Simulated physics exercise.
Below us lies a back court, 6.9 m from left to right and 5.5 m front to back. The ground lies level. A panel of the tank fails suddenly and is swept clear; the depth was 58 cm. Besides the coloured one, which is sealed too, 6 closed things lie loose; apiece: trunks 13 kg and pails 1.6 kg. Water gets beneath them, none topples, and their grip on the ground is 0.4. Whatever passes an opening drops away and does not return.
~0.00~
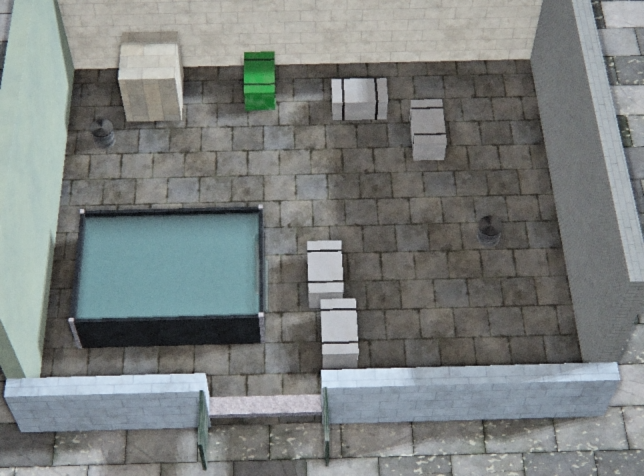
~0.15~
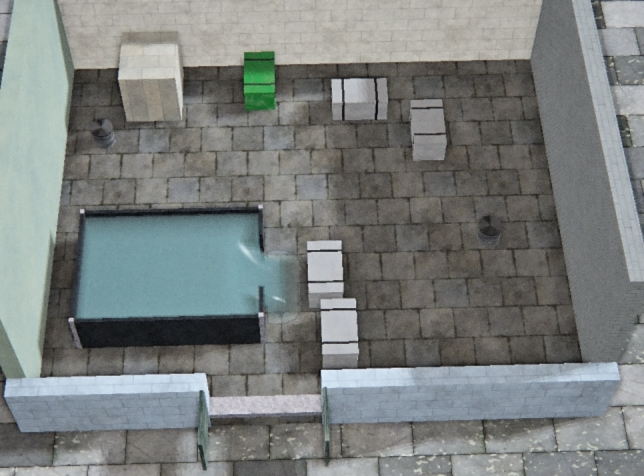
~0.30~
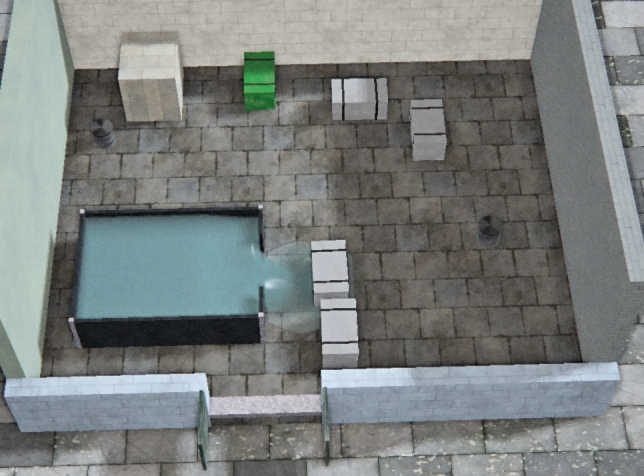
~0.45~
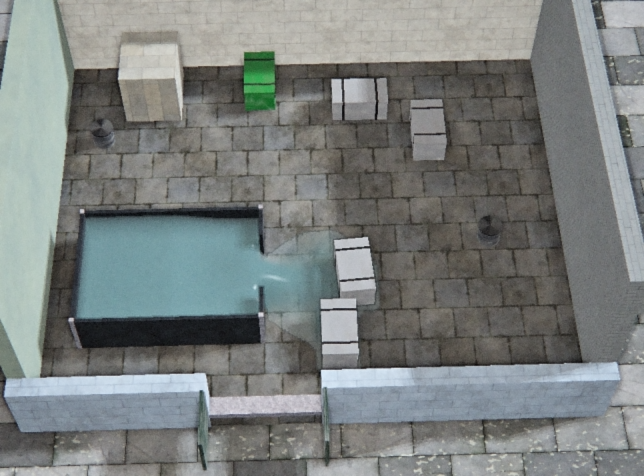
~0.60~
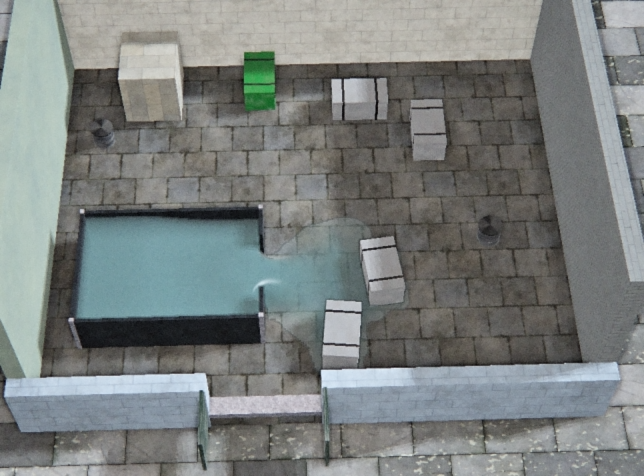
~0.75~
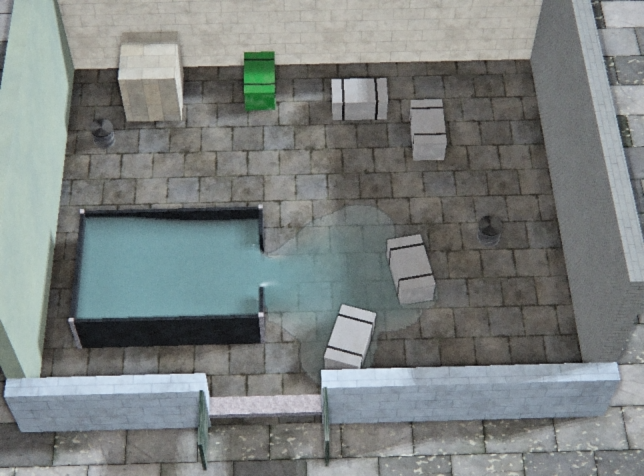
Back court with water pouring from a tank's right side, spreading across paving and pushing one pale box rightward, then another.
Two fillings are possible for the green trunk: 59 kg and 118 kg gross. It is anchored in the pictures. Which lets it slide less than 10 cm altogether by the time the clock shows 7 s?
For it, the lower weight is enough.
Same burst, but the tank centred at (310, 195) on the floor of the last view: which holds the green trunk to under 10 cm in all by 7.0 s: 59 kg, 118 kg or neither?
In that case the lower weight is enough.
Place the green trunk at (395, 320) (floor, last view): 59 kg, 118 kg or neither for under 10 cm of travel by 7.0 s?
Neither is enough.
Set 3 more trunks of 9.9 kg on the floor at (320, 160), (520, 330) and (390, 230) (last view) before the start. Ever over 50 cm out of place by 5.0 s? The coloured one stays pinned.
In turn: Less, over, past it.
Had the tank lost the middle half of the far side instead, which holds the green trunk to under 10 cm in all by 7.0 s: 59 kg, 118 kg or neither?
In that case neither load is enough.
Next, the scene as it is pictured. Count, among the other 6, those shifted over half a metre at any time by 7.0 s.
I count 5.
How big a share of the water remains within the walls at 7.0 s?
About 100 per cent.
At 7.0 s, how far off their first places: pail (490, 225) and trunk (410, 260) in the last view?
In that order: 300 cm, 400 cm.
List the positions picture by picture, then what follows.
In the first frame, the green trunk at (259, 72) rests on the ground; water covers 3.8 m2; 0 of 7 have shifted.
In the second frame, the green trunk at (259, 72), on the bottom; water covers 4.3 m2; 0 of 7 have shifted.
In the third frame, the green trunk at (259, 72) rests on the ground; water covers 4.7 m2; 1 of 7 have shifted.
In the fourth frame, the green trunk at (259, 72) rests on the ground; 5.4 m2 under water; 1 of 7 have shifted.
In the fifth frame, the green trunk at (259, 72) rests on the ground; 6.2 m2 under water; 1 of 7 have shifted.
In the sixth frame, the green trunk at (259, 72), on the bottom; water covers 7.4 m2; 2 of 7 have shifted.
After 1.4 s the green trunk would be 0 cm from its start with 59 kg and 0 cm from its start with 118 kg; 0 cm of water round it then.
After 3.1 s the green trunk would be 0 cm from its start with 59 kg and 0 cm from its start with 118 kg; 0 cm of water round it then.
After 4.9 s the green trunk would be 0 cm from its start with 59 kg and 0 cm from its start with 118 kg; 0 cm of water round it then.
After 7.0 s the green trunk would be 5 cm from its start with 59 kg and 0 cm from its start with 118 kg; 7 cm of water round it then.
